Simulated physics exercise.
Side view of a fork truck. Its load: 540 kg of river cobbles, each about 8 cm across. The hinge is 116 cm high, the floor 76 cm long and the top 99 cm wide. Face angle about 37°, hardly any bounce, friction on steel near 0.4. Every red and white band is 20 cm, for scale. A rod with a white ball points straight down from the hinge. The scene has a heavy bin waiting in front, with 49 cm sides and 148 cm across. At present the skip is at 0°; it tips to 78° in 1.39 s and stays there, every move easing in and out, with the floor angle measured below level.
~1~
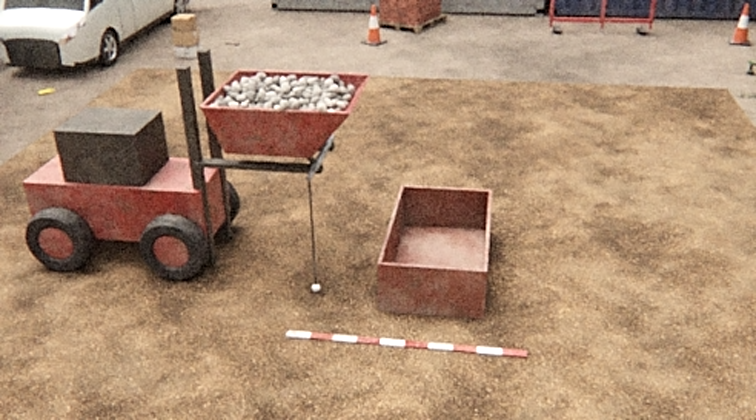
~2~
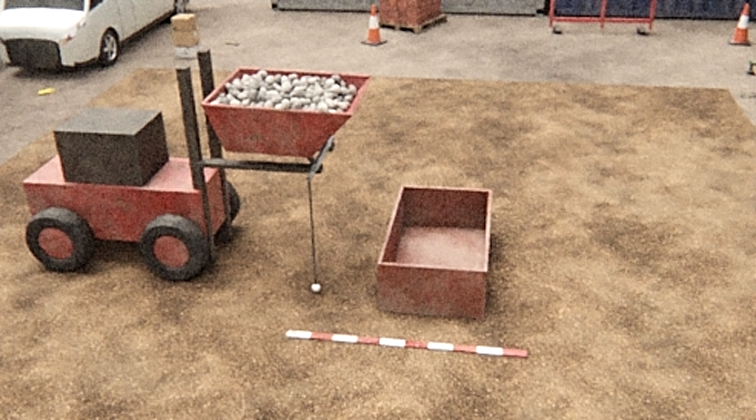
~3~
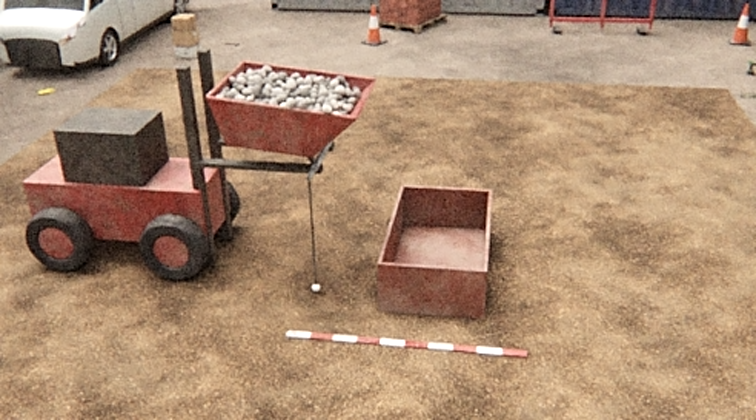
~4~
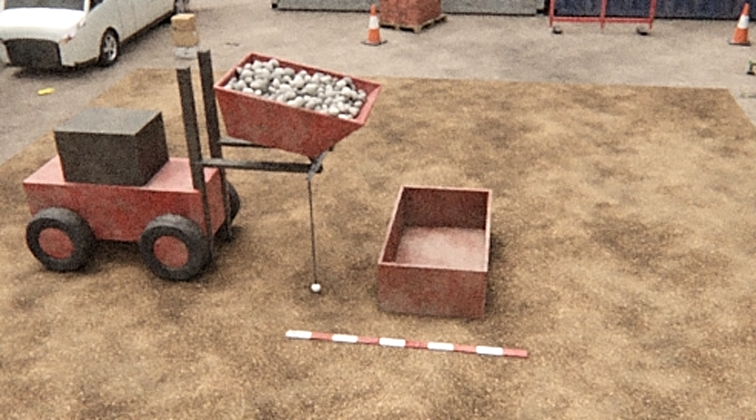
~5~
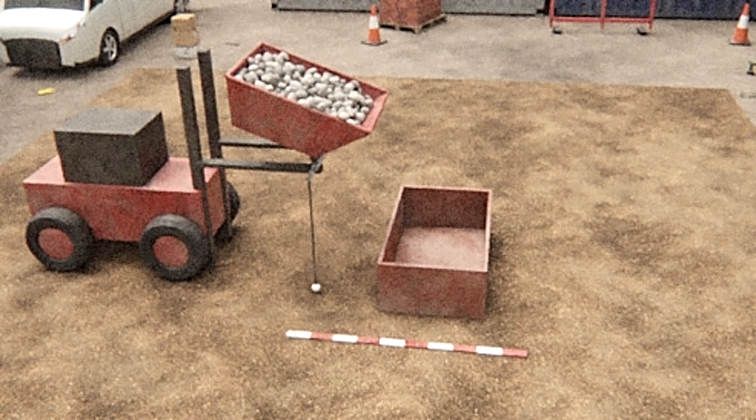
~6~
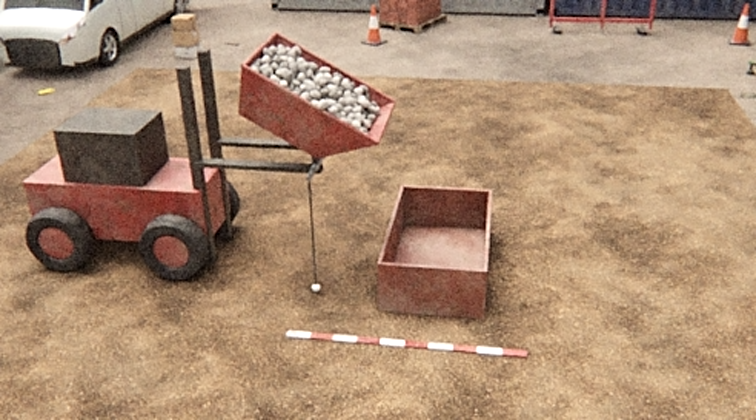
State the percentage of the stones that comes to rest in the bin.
Roughly 100 per cent comes to rest there.
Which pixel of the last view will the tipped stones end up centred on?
Somewhere around (447, 252) in the last picture.
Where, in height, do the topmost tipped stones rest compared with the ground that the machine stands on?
Roughly 48 cm above ground level.
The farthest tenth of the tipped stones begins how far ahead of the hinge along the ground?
I'd put it at about 140 cm.
A little later the floor is at 66°; 100 % in the skip; the foremost stones are at (402, 167).
Then the floor is at 78°; 47 % in the skip, 52 % in the bin; the foremost stones are at (479, 257).
Later still the floor is at 78°; 14 % in the skip, 86 % in the bin; the foremost stones are at (481, 258).
In the end the floor is at 78°; 0 % in the skip, 100 % in the bin; the foremost stones are at (482, 264).
